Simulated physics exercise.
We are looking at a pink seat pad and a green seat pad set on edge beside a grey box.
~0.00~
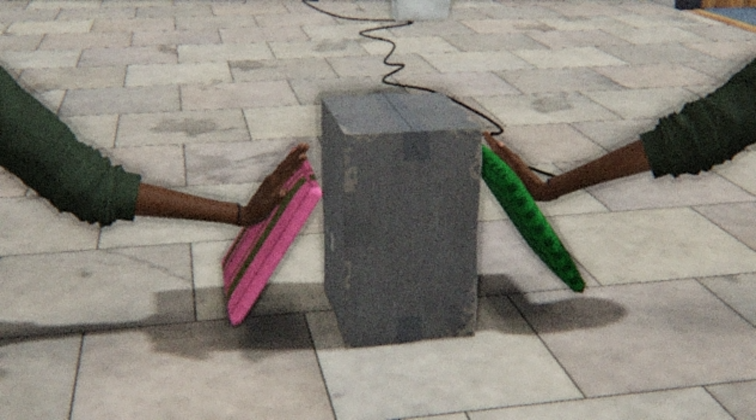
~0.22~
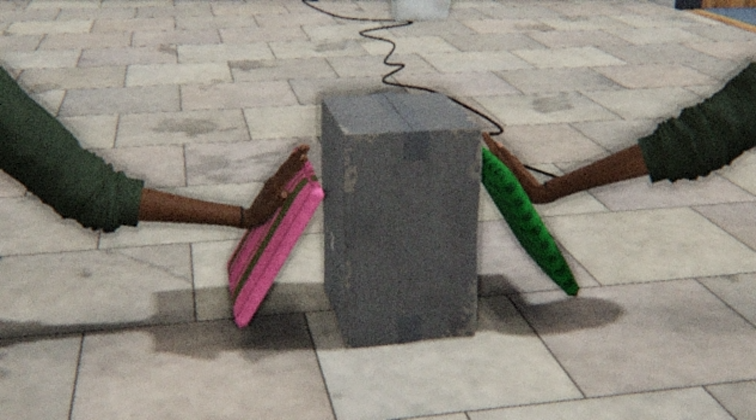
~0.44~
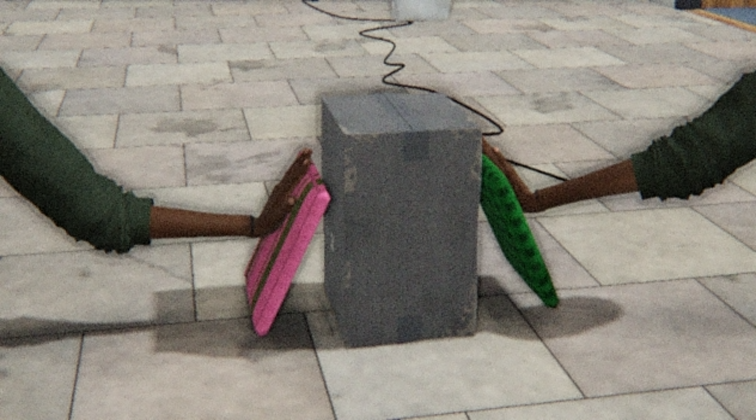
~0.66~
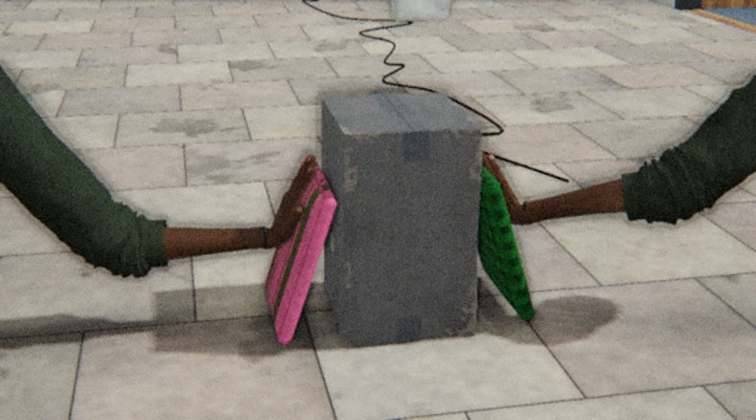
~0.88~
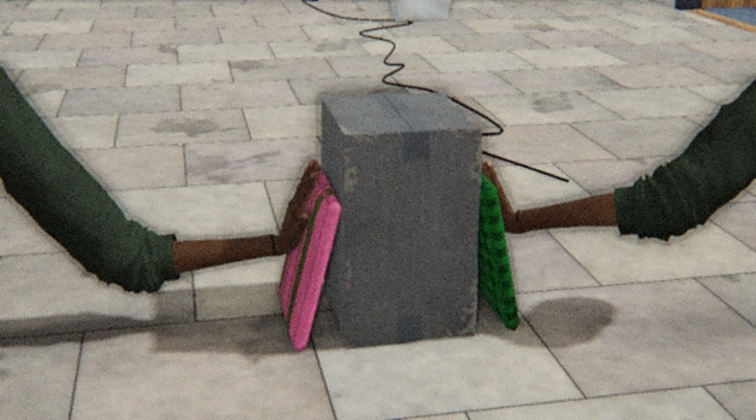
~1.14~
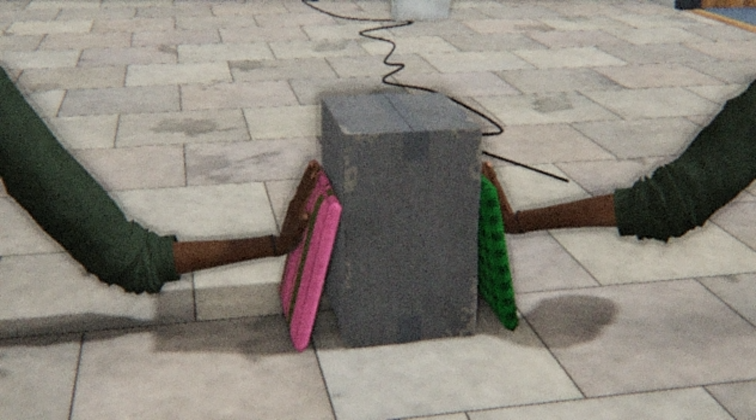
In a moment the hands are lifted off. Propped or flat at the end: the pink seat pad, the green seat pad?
In the end the pink seat pad keeps leaning, the green seat pad holds its lean.
By 1.56 s, pink seat pad still up near (308, 252); green seat pad still up near (481, 237).
When it is over, pink seat pad still up near (308, 252); green seat pad still up near (481, 237). The pink seat pad holds its lean and the green seat pad remains propped up.
